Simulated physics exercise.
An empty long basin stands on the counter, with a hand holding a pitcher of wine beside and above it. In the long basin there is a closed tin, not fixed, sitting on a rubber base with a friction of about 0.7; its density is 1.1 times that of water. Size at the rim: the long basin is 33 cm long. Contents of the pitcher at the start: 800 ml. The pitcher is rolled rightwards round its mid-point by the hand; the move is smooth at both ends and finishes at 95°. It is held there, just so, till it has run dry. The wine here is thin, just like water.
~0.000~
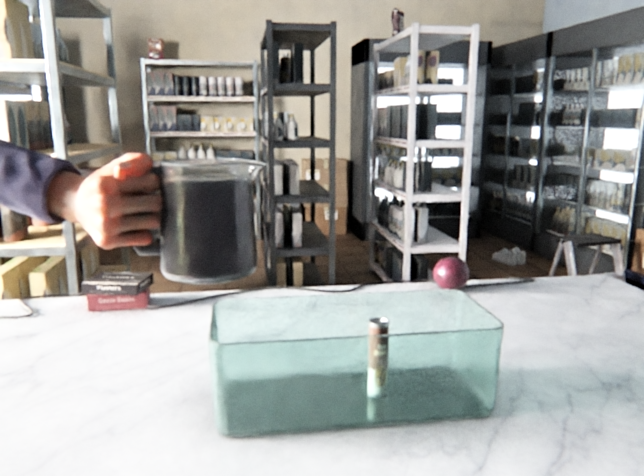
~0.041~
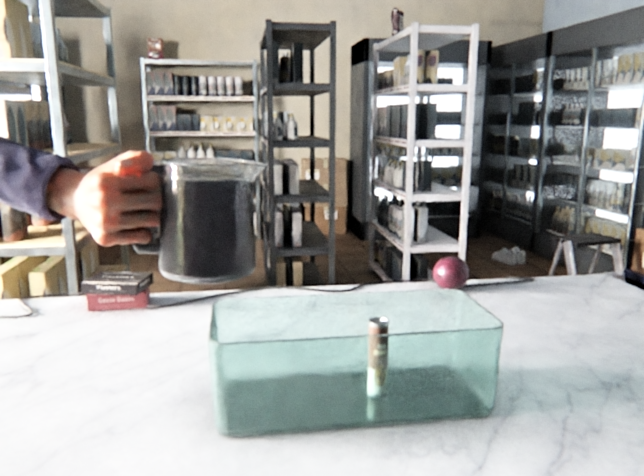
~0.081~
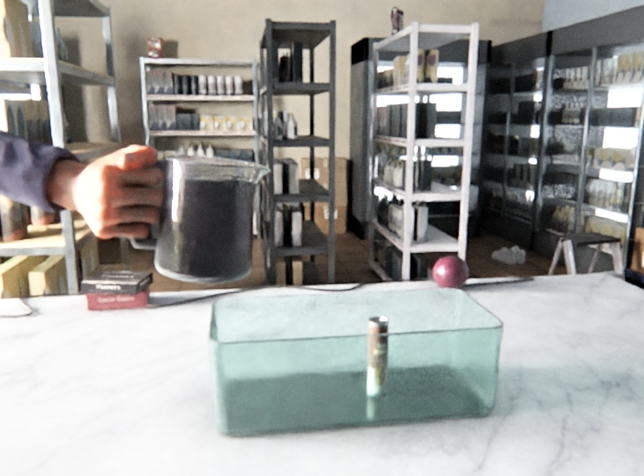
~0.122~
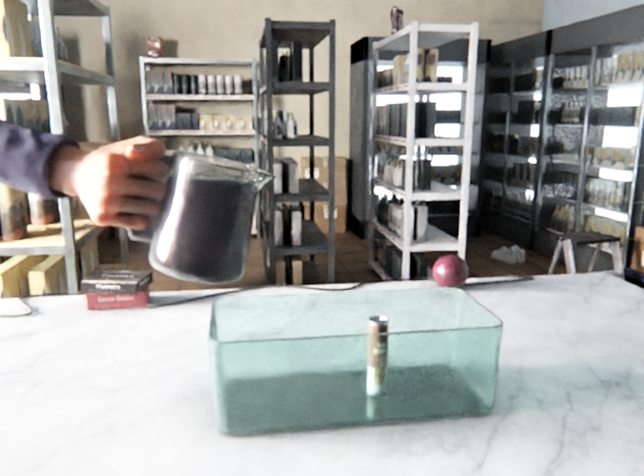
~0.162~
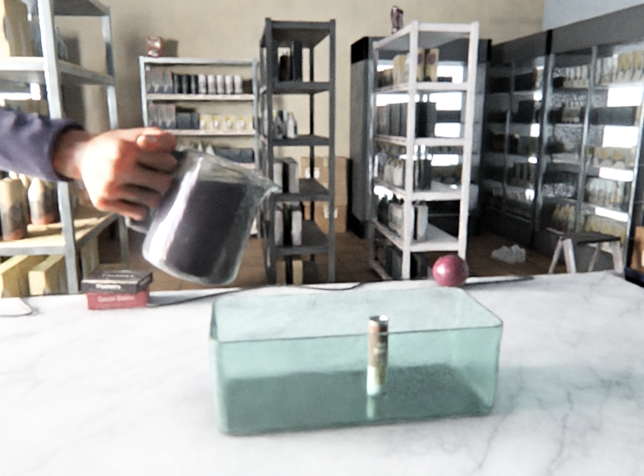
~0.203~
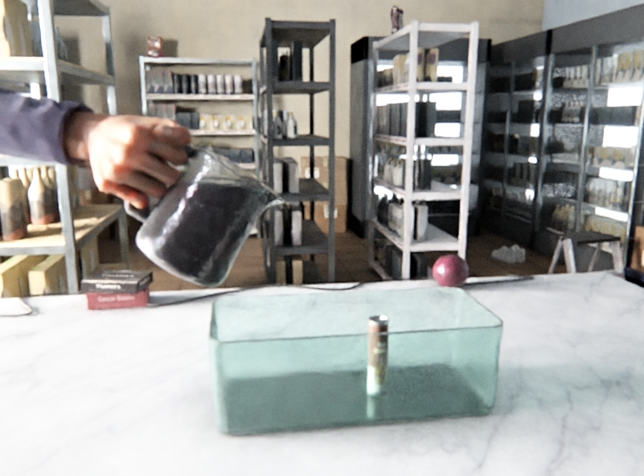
A hand holding a glass pitcher of dark liquid gradually tilted it to the right, its spout dipping lower, above and beside a greenish see-through basin with a small upright tin inside.
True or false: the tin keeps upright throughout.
True.
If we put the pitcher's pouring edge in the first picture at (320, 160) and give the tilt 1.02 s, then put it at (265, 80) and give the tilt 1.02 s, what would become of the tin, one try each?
First it tips over; then it tips over.
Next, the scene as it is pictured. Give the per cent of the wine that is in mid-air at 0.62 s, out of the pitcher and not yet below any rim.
About 18 per cent.
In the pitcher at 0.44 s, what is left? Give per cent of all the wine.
Roughly 68 per cent.
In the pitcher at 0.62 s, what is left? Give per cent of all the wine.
I reckon near 32 per cent still sits there.
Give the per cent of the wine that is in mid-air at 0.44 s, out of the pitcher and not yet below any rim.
20 %.
After 0.44 s the tilt is 91° and 68 per cent is still to pour; the tin stands where it began.
After 0.62 s the tilt is 95° and 33 per cent is still to pour; the tin stands where it began.
After 0.81 s the tilt is 95° and 15 per cent is still to pour; the tin stands where it began.
After 1.01 s the tilt is 95° and 8 per cent is still to pour; the tin stands where it began.
In the end the tin stands where it began.
